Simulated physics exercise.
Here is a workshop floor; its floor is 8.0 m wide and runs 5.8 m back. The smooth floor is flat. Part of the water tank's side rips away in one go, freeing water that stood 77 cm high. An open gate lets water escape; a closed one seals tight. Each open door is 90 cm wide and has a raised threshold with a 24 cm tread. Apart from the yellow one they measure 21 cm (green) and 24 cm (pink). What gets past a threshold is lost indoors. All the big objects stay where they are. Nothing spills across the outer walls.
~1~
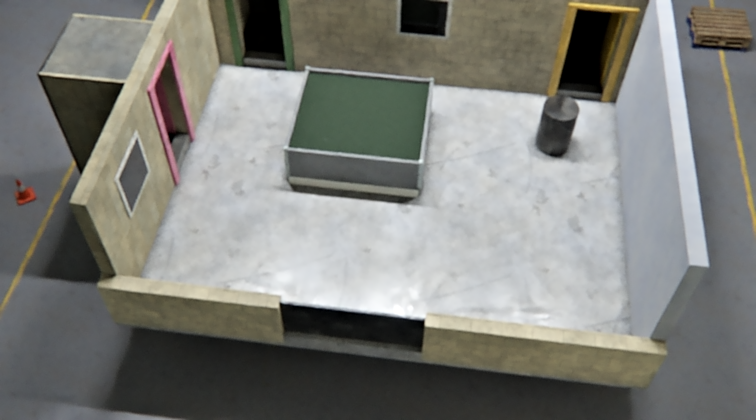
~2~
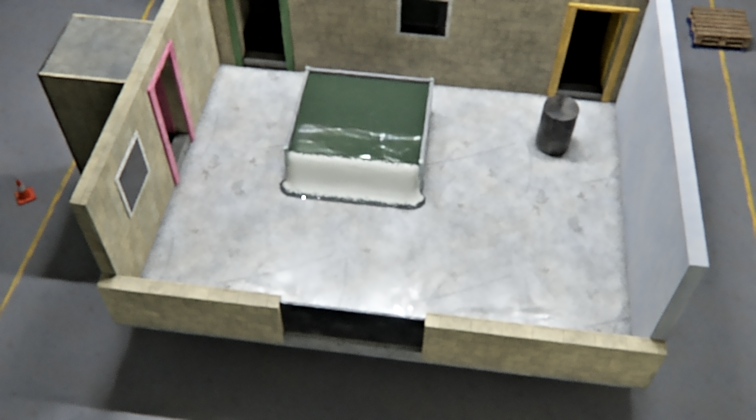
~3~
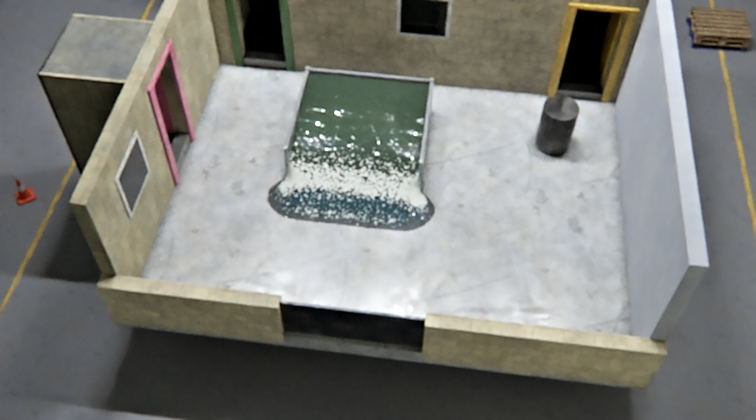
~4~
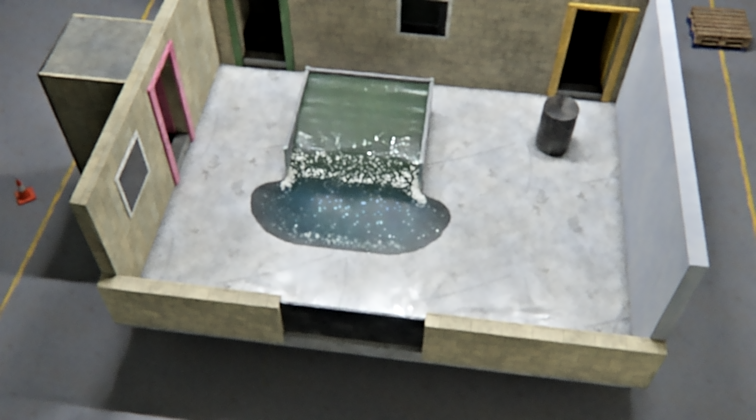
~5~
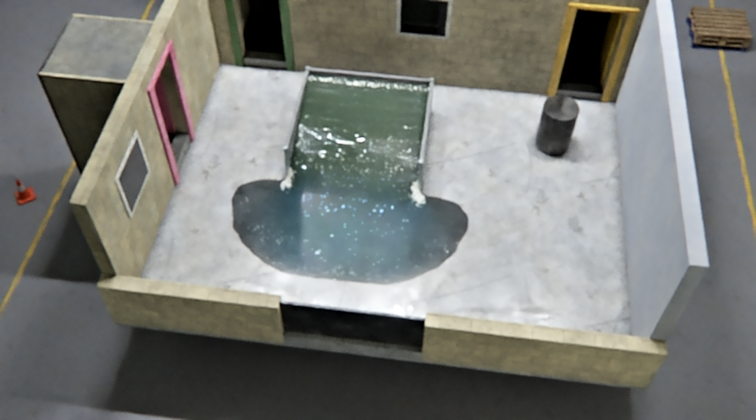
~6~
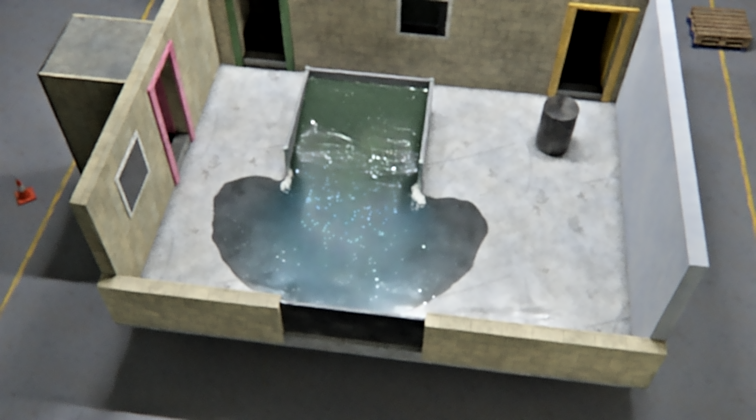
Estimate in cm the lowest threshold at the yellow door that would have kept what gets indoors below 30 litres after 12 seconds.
About 14.5 cm.
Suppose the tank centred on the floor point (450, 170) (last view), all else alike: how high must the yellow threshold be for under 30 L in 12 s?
Some 18 cm.
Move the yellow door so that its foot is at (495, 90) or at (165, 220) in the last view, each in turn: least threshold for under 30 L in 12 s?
Roughly 11.0 and 12.0 cm.
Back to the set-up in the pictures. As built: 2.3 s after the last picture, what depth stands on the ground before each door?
Depths in cm: Green 0, yellow 0, pink 4.
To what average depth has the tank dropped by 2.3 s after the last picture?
Roughly 15 cm on average.
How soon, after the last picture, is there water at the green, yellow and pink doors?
Green 3.4 s, yellow 3.8 s, pink 2.4 s.
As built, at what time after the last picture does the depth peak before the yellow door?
Near 4.5 s.
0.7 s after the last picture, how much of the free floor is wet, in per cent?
Some 35 per cent of it.
Then, 0.7 s after the last picture water covers 35 % of the floor, deepest (46 cm) near (319, 326); it has not reached the yellow door.
Then, 2.3 s after the last picture water covers 45 % of the floor, deepest (42 cm) near (131, 304); it has not reached the yellow door.
Then, 11.3 s after the last picture water covers 100 % of the floor, deepest (14 cm) near (596, 126); 13 cm at the yellow door, 17 litres in over its 16 cm threshold.
At the yellow door as built, the water peaked near 20 cm, 4.7 s after the last picture.
With a threshold of 11.5 cm, 69 litres would have come in within the 12 s; with 16 cm, 17 litres. So under 30 litres takes about 14.5 cm.
